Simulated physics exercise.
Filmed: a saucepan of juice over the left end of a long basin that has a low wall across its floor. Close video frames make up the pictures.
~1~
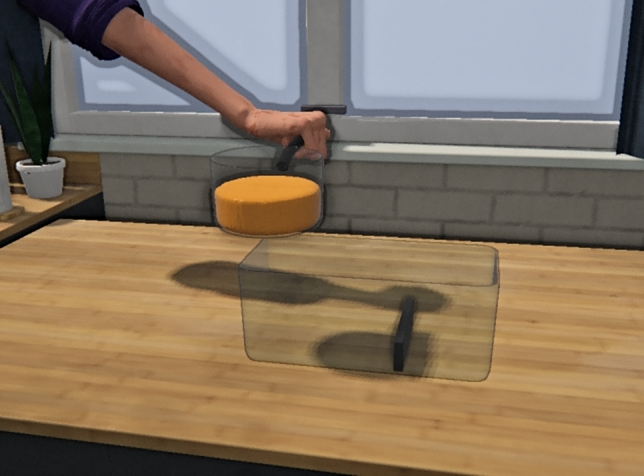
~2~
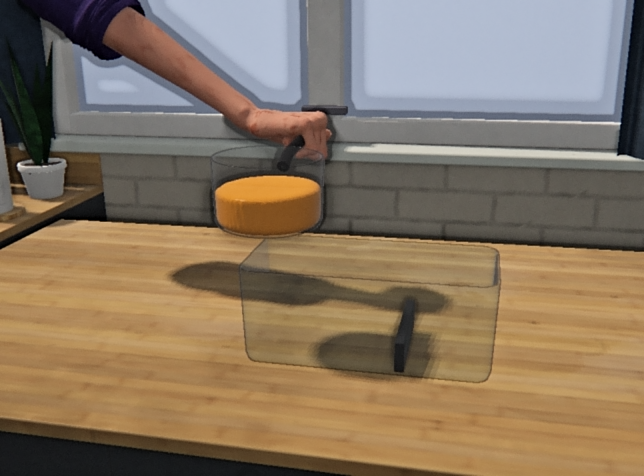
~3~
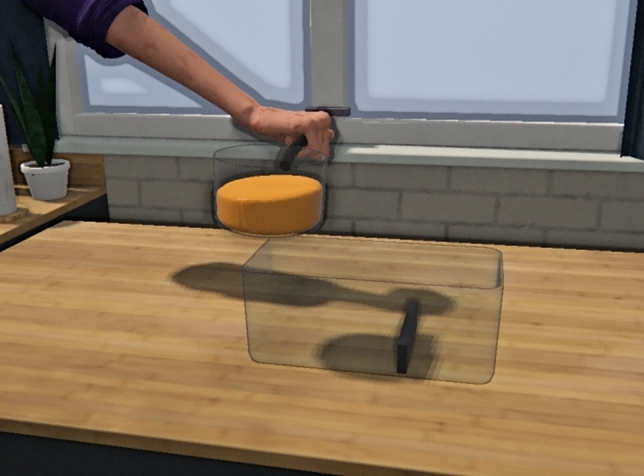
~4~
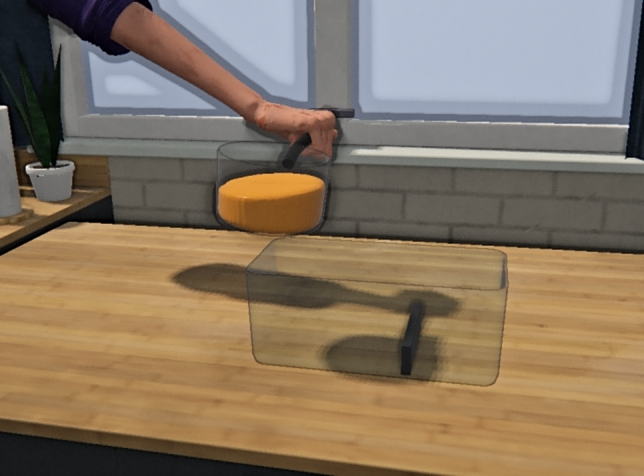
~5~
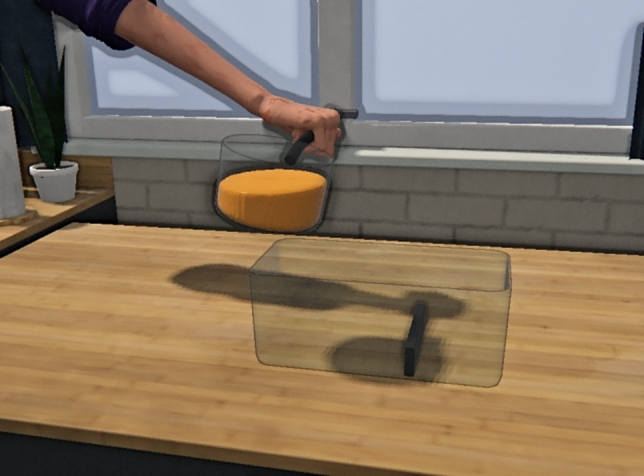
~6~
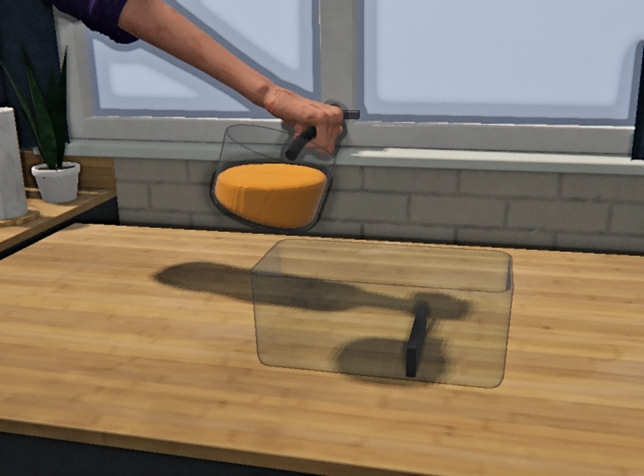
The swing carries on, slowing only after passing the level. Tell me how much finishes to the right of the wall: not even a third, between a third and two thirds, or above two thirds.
Sits mid-range.
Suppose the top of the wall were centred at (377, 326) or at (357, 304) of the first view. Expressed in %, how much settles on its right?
Near 80 % and 95 %.
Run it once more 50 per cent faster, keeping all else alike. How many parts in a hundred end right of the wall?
It comes to about 50 per cent.
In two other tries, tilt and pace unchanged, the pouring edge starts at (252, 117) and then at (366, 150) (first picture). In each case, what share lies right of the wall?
It comes to 10 % the first time and 75 % the second.
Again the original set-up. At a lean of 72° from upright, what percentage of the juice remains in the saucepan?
About 75 %.
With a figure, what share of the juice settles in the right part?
Roughly 55 per cent.
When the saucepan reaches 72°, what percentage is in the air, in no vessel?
Somewhere around 25 per cent of it.
A moment on, the saucepan is tipped part way and 76 per cent is still to pour, 0 is left of the wall and 0 right of it.
Next, the saucepan is tipped right over and 18 per cent is still to pour, 21 is left of the wall and 36 right of it.
Then the saucepan is tipped right over and 1 per cent is still to pour, 39 is left of the wall and 55 right of it.
Later the saucepan is tipped right over and 0 per cent is still to pour, 44 is left of the wall and 55 right of it.
At rest 44 per cent lies left of the wall, 55 right of it and 1 outside.
